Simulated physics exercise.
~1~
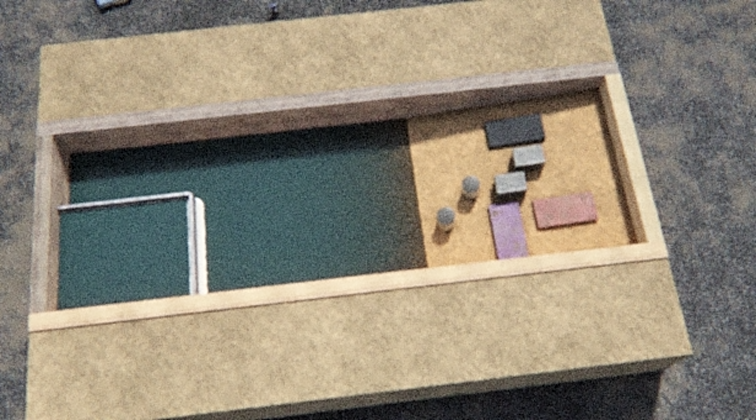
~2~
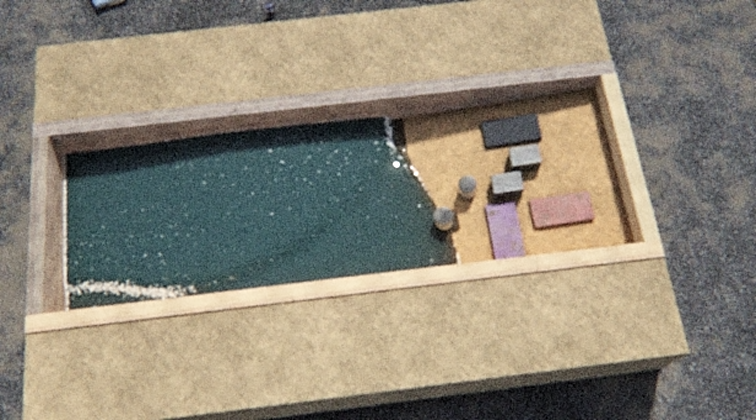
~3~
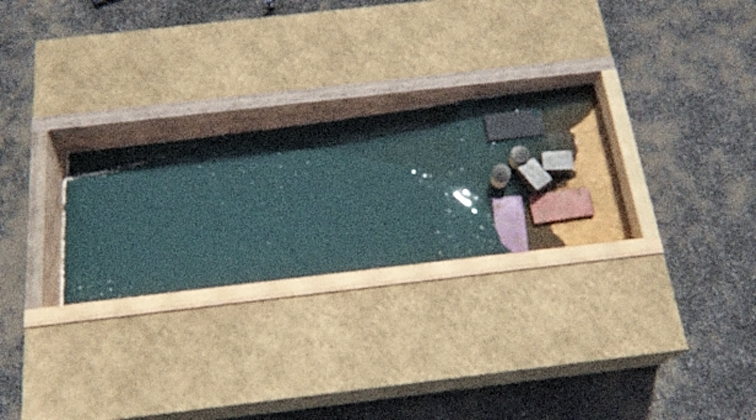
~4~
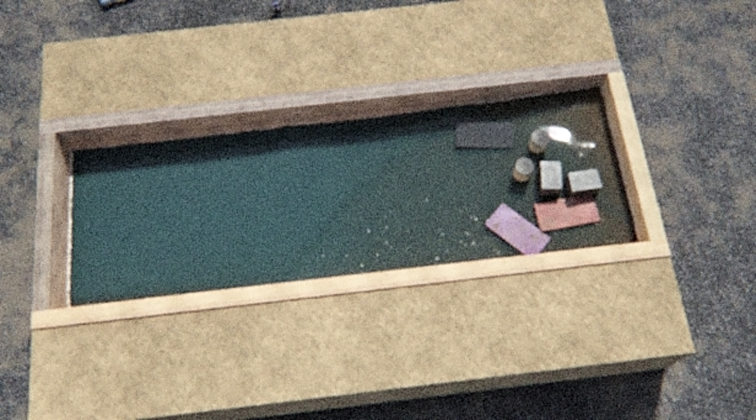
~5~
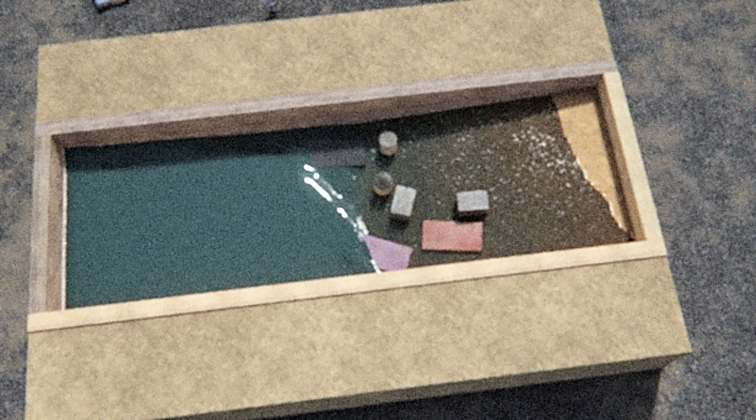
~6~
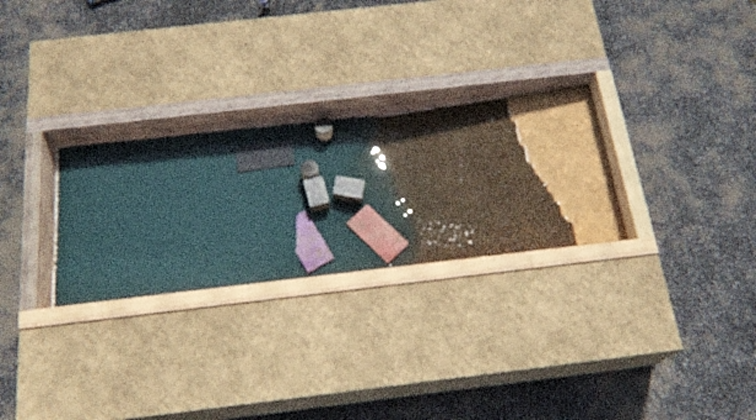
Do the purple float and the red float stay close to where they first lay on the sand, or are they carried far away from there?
Both are carried far away. The returning water sweeps the purple float and the red float a long way left, and they end up near the middle of the basin.
Dark green water fills the left of a long, pale-walled basin, seen from above by a slightly swaying camera, with a pale barrier closing off its lower left corner. On the sand at the right lie a dark slab, two grey crates, two small round pails, a purple float and a red float. The barrier disappears and a wave runs right, reaching the pails, then shifting the crates and covering the sand. The water draws back, sweeping everything left. Finally the objects sit loosely grouped near the middle, with bare sand again at the right.
